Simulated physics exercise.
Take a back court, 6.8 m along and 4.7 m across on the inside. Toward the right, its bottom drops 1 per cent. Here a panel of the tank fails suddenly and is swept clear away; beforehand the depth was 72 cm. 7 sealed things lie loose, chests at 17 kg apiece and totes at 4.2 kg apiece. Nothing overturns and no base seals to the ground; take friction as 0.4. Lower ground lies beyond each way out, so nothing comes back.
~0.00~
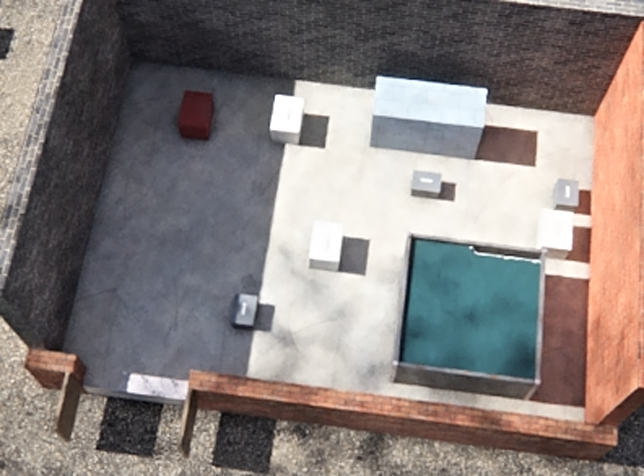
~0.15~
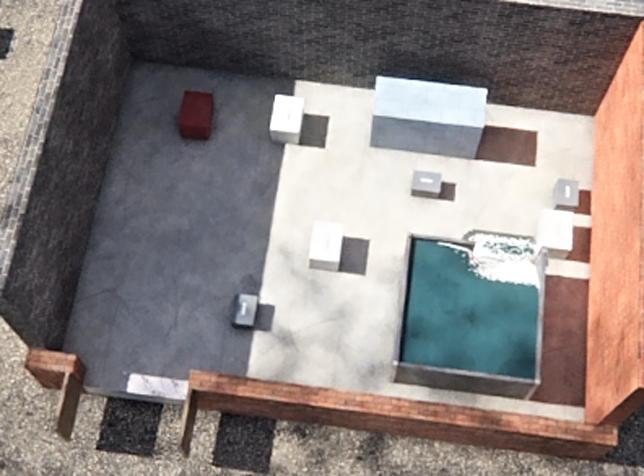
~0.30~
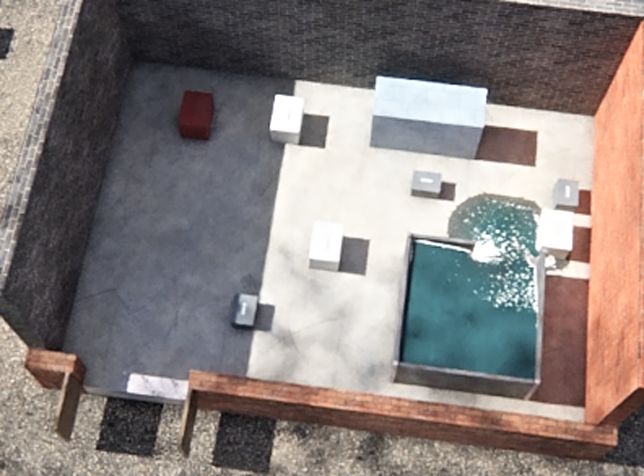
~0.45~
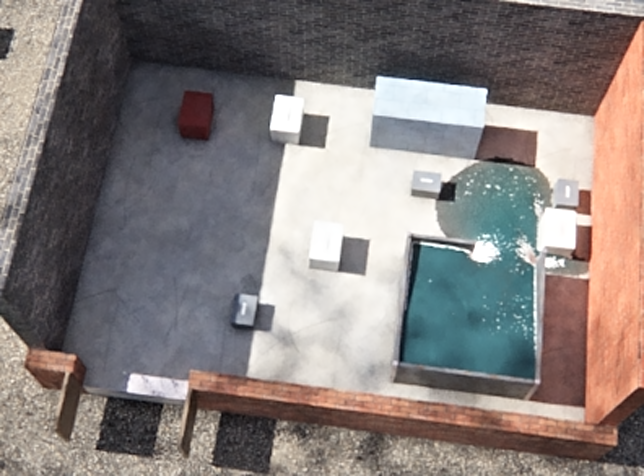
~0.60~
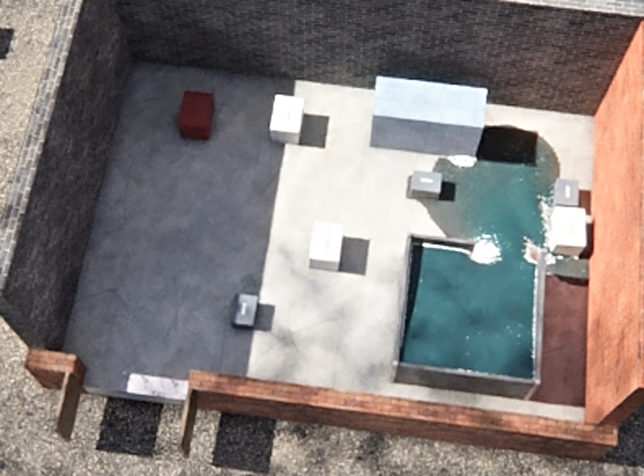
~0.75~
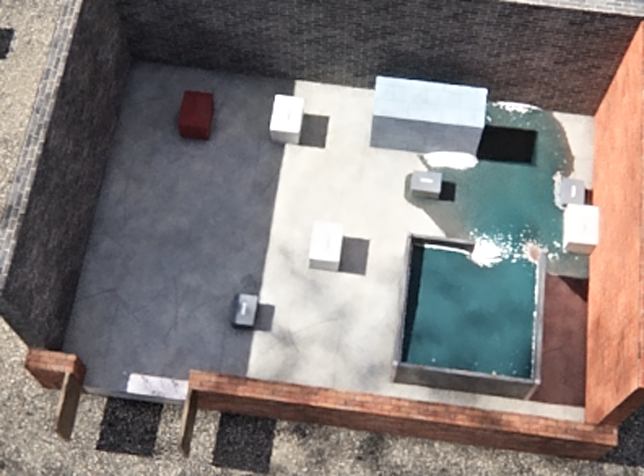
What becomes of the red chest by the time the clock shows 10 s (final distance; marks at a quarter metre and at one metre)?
When it settles, the red chest sits nearly where it was.
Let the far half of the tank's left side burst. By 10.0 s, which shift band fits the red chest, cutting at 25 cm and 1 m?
If that happened, the red chest winds up well away.
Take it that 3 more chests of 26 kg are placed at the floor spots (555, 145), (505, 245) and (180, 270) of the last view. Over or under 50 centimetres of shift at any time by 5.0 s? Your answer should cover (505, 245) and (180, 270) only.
Respectively: Outside the limit and inside the limit.
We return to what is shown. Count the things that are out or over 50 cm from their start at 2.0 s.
I count 1.
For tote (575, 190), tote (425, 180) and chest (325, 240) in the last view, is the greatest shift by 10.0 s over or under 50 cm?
Beyond, beyond, within.
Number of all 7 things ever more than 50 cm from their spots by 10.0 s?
Answer: 4.
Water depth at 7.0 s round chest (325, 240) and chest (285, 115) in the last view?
4 and 6 cm.
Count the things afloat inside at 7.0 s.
The count is 2.
After 2.0 s the red chest is near (195, 109), 0.0 m from its start, aground; 0 of 7 are out; 1 afloat.
After 4.5 s the red chest is near (195, 109), 0.0 m from its start, aground; 0 of 7 are out; 1 afloat.
After 7.0 s the red chest is near (195, 109), 0.0 m from its start, aground; 0 of 7 are out; 2 afloat.
After 10.0 s the red chest is near (195, 109), 0.0 m from its start, aground; 0 of 7 are out; 4 afloat.
